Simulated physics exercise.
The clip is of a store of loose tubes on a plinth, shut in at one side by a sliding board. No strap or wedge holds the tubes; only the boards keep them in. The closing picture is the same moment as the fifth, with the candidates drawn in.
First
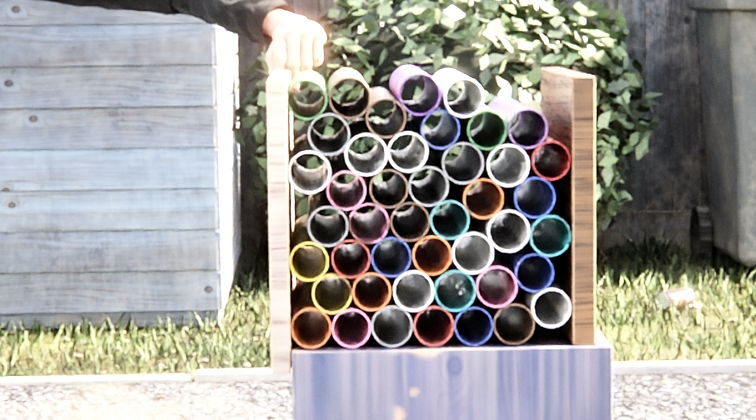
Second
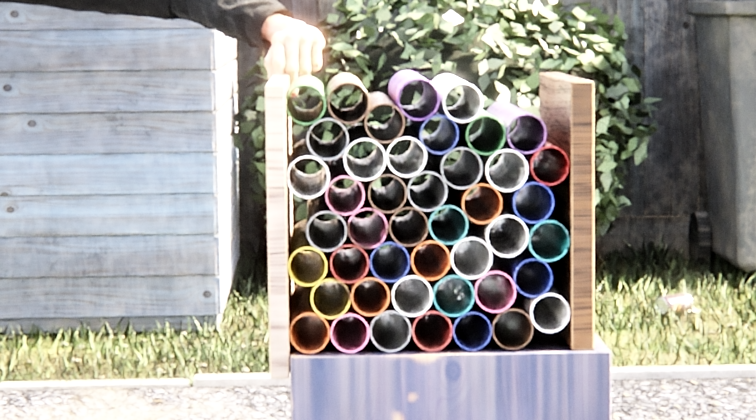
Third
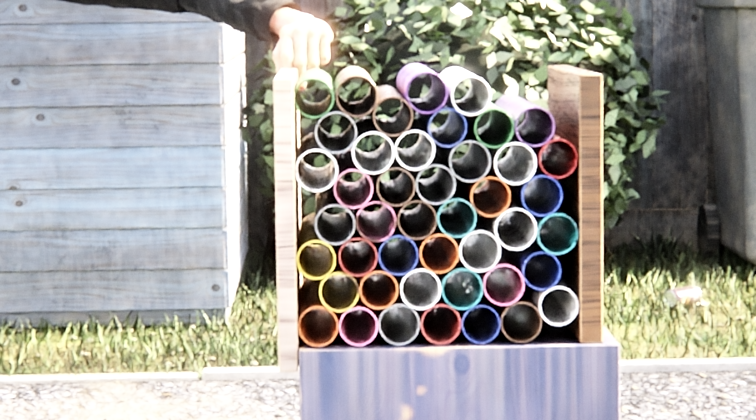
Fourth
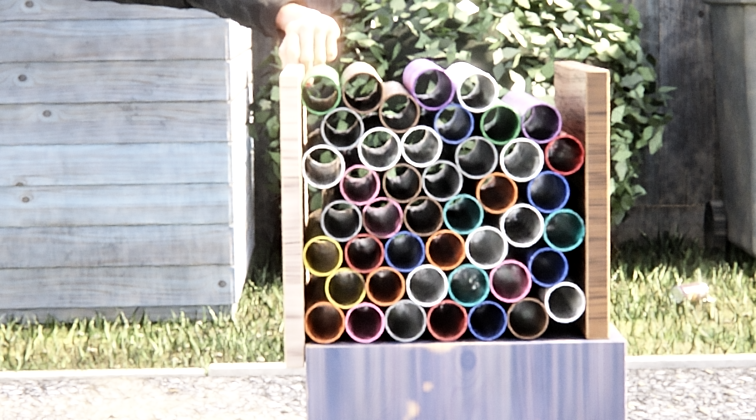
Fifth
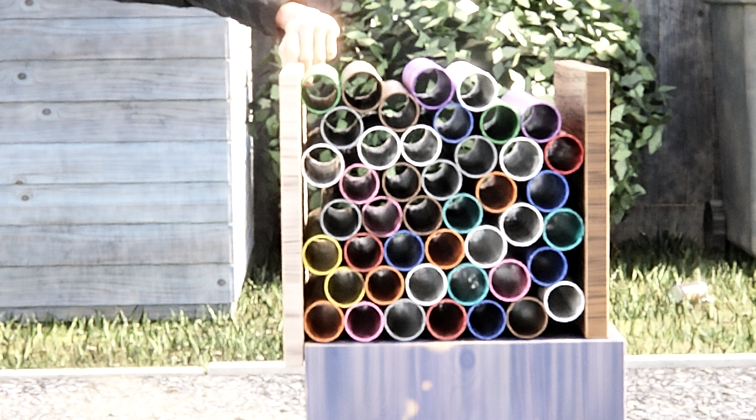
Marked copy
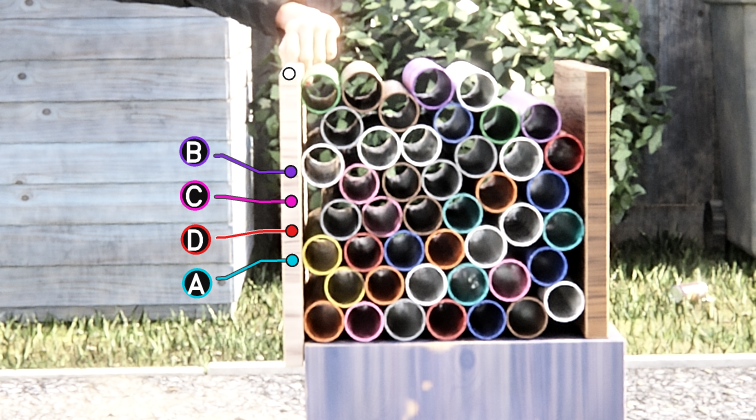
In a sunlit yard with grass, a leafy shrub and a pale wooden crate at left, the view is head-on to a plinth. Open-ended tubes rimmed in white, orange, blue, pink, green and other colours are stacked between two upright wooden boards, with a hand resting atop the left one. The hand, boards and tubes stay still while the camera wobbles slightly, drifts a little down and left, then steadies.
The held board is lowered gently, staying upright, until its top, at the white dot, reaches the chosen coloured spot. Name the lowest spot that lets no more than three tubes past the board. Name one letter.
The answer is mark C.
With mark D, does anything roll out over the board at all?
At D: Yes.
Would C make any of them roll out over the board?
Yes.
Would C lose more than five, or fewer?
It loses fewer than five.
On the copy, A at (292, 260); B at (290, 172); C at (291, 202); D at (291, 231); the white dot at (289, 73).
On C. First, top of the board (300, 135).
Then, top of the board (301, 201).
Finally, top of the board (301, 201), one out over the board.
By contrast, A four out over the board; B one out over the board; D four out over the board.
